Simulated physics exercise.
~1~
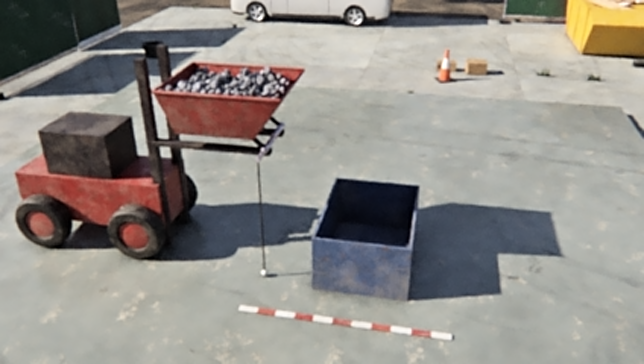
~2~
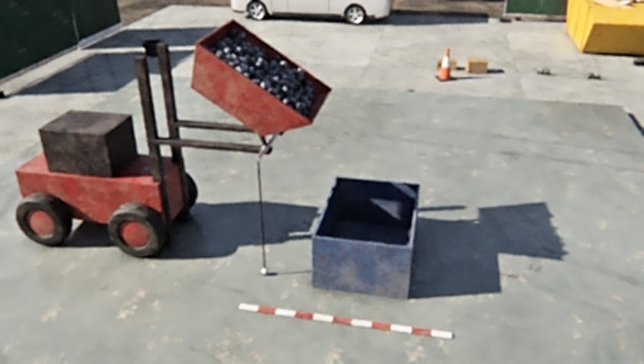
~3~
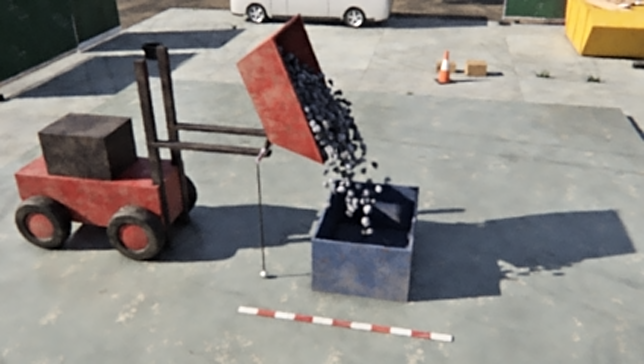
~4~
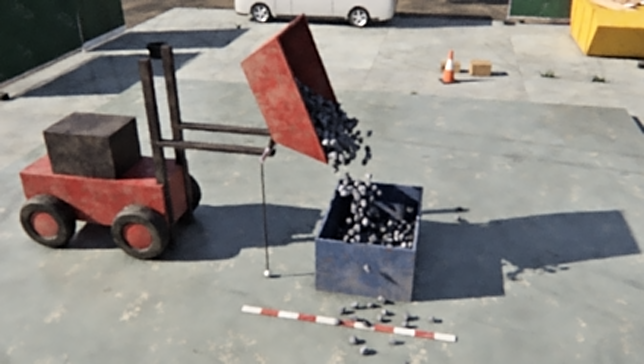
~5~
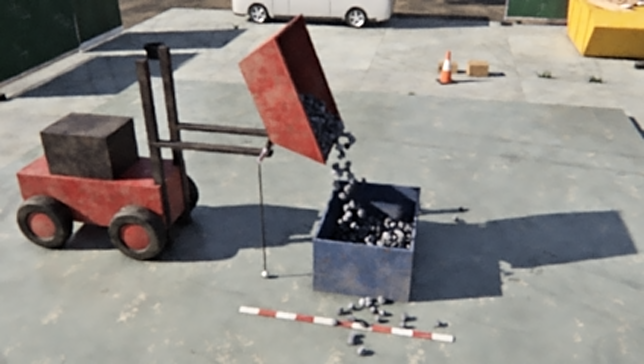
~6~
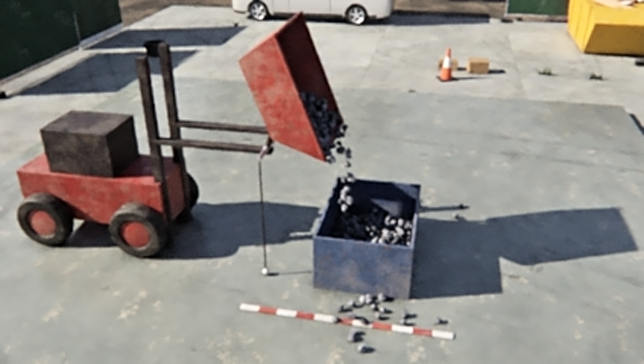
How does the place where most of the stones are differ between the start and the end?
At the start the stones are all heaped in the raised red skip on the forklift. By the end most of them are lower and further right, in the dark blue bin.
